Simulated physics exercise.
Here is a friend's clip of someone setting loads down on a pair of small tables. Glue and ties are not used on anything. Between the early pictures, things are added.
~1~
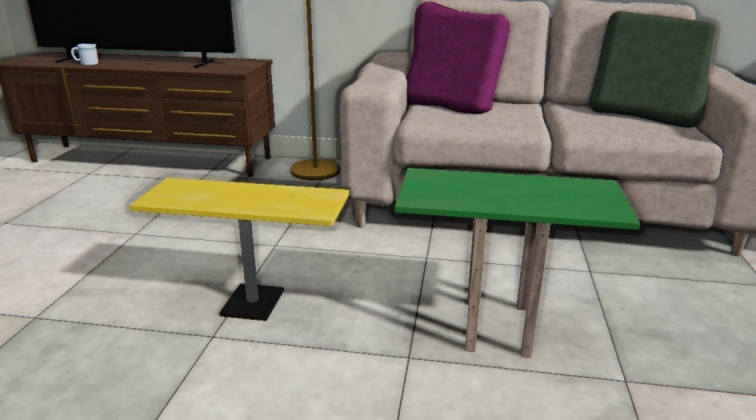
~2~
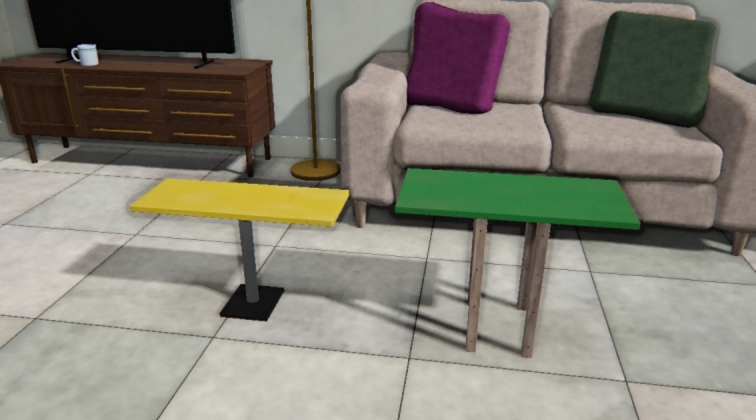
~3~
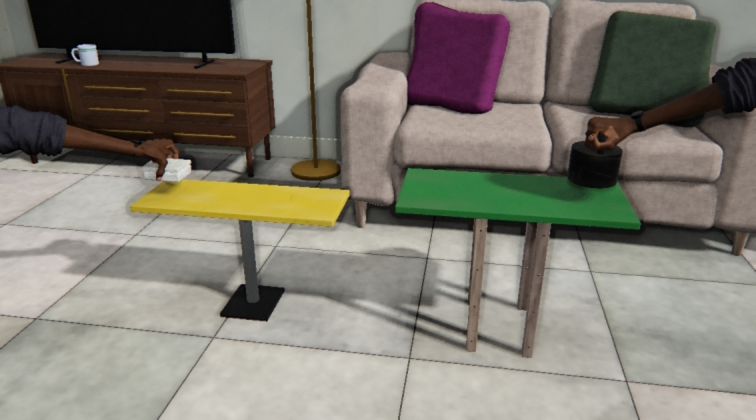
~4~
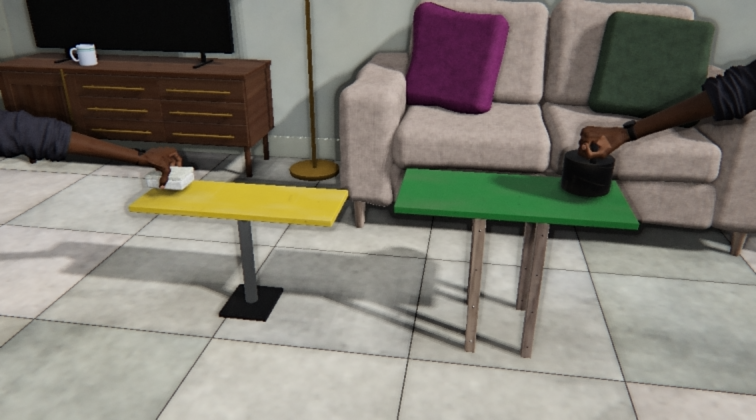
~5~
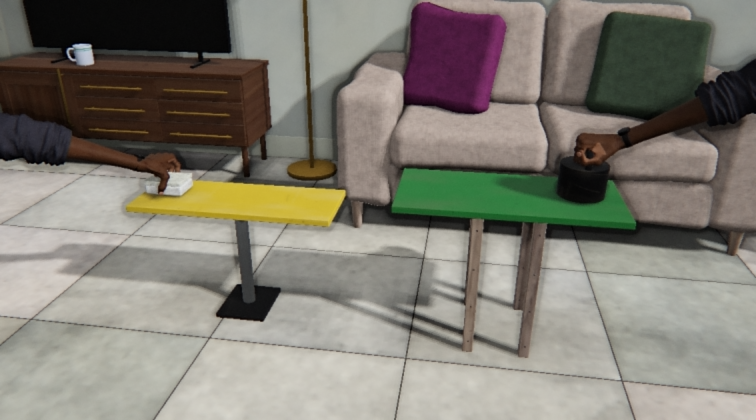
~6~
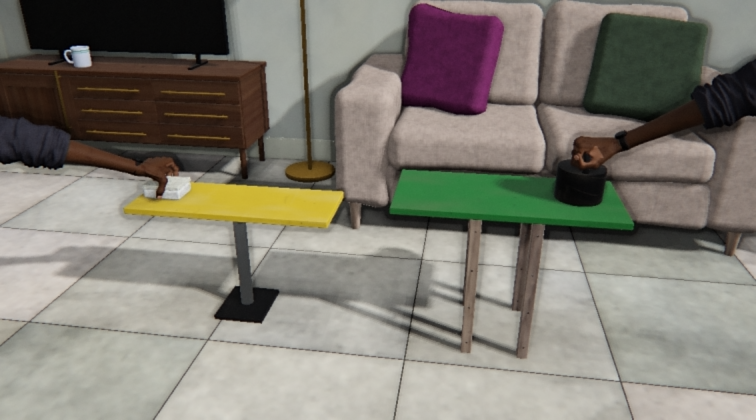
The footage shows a yellow stand and a green stand, both empty, before hands reach in from either side, lower a small white object onto the yellow one's left end and a black cylinder onto the green one's right, and keep hold.
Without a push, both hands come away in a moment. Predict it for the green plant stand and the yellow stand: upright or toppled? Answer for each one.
Green plant stand - toppled; yellow stand - upright.
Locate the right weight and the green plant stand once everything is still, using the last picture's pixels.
The right weight at (749, 339), the green plant stand at (631, 258).
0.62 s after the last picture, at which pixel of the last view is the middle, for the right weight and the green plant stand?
(664, 263) and (601, 224).
Then, 0.48 s on from there, green plant stand turned 19° from its first pose near (559, 198); yellow stand at rest near (237, 203).
Then, 0.62 s on from there, green plant stand turned 45° from its first pose near (601, 224); yellow stand at rest near (237, 203).
In the end, the green plant stand goes over, near (631, 258); the yellow stand keeps steady, near (237, 203).
